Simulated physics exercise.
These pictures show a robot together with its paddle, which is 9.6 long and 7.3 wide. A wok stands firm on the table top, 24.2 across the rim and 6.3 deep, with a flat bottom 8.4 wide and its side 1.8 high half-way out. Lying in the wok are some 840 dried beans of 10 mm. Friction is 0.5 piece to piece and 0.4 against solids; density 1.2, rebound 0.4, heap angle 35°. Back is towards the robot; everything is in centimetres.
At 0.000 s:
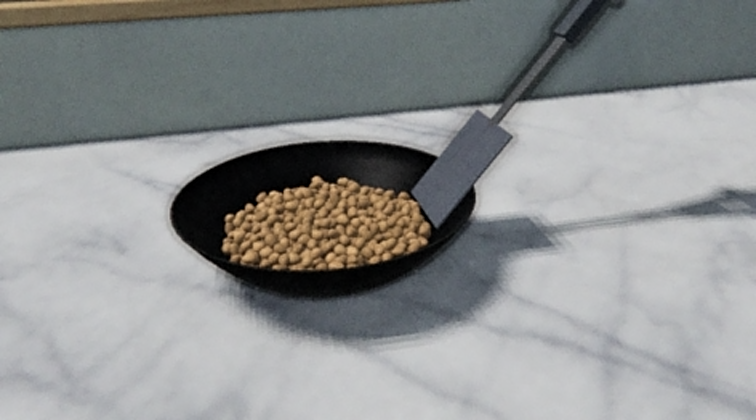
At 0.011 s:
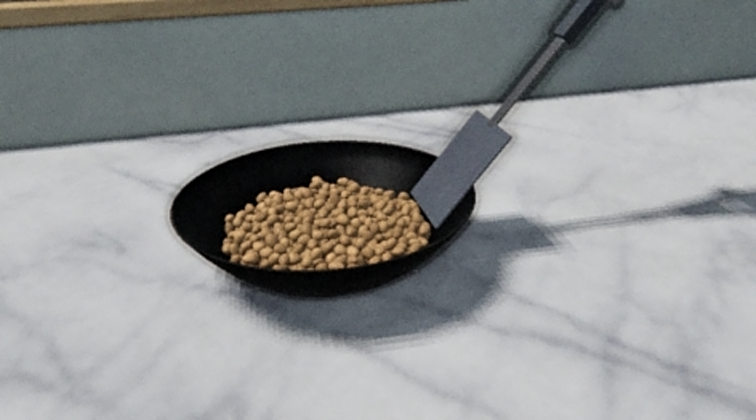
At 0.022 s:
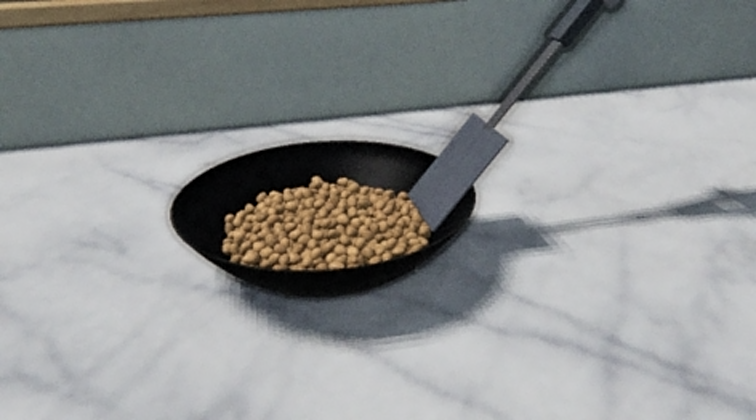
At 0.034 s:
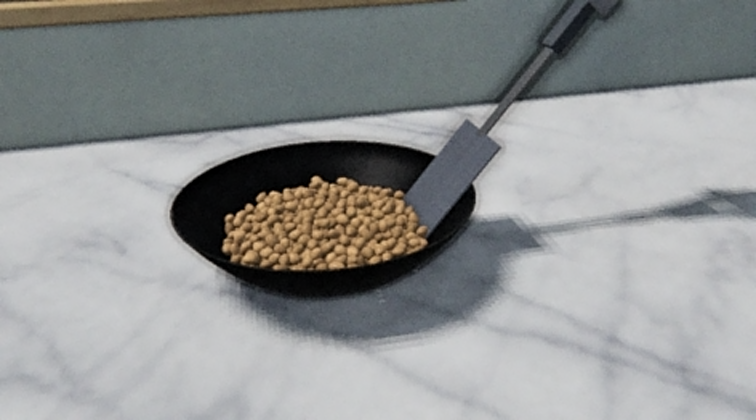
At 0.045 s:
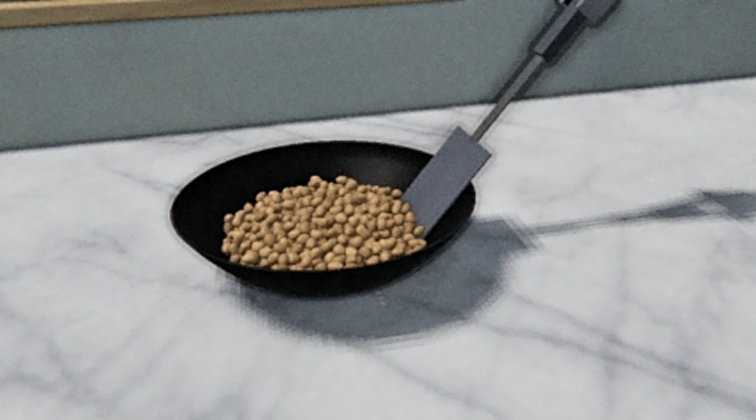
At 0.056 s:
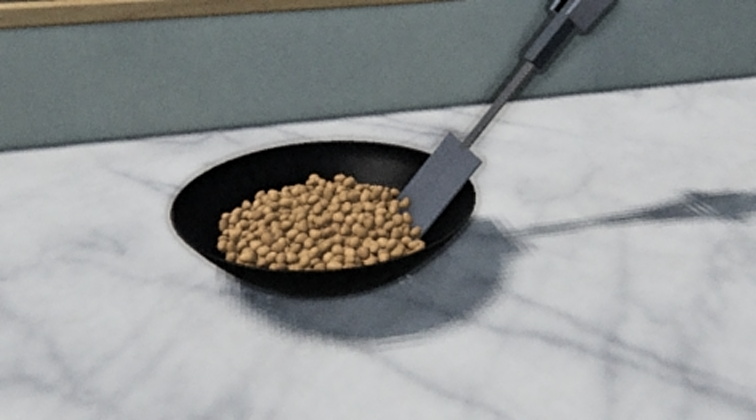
Robotic paddle sliding slowly down into a black wok of tan beans on a marble counter, the beans shifting slightly left.
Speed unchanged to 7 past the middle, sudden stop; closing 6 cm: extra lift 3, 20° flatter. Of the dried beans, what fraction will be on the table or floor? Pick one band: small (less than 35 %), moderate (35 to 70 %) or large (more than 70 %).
Small.
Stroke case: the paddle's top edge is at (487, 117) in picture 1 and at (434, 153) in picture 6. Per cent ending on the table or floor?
50 %.
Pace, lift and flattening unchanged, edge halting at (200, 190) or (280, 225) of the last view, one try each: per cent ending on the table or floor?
Around 45 per cent for the first try and 0 per cent for the second.
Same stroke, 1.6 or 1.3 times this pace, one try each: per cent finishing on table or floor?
I'd expect close to 45 and then close to 35 percent.
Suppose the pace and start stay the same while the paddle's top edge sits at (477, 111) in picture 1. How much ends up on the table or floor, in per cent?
25 percent or thereabouts.
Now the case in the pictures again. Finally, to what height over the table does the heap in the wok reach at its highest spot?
7.5 cm.
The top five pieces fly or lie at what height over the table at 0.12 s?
7 cm or so.
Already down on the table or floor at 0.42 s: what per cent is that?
20 %.
By 0.12 s, sloping 50°, highest piece 9 above the table; 840 in the wok.
By 0.19 s, sloping 42°, highest piece 8 above the table; 834 in the wok, 6 on the blade or in flight.
By 0.42 s, sloping 30°, highest piece 9 above the table; 638 in the wok, 149 on the table or floor, 53 on the blade or in flight.
By 1.47 s, sloping 30°, highest piece 7 above the table; 635 in the wok, 205 on the table or floor.
Final count, 635 in the wok, 205 on the table or floor. That is 24 % on the table or floor.
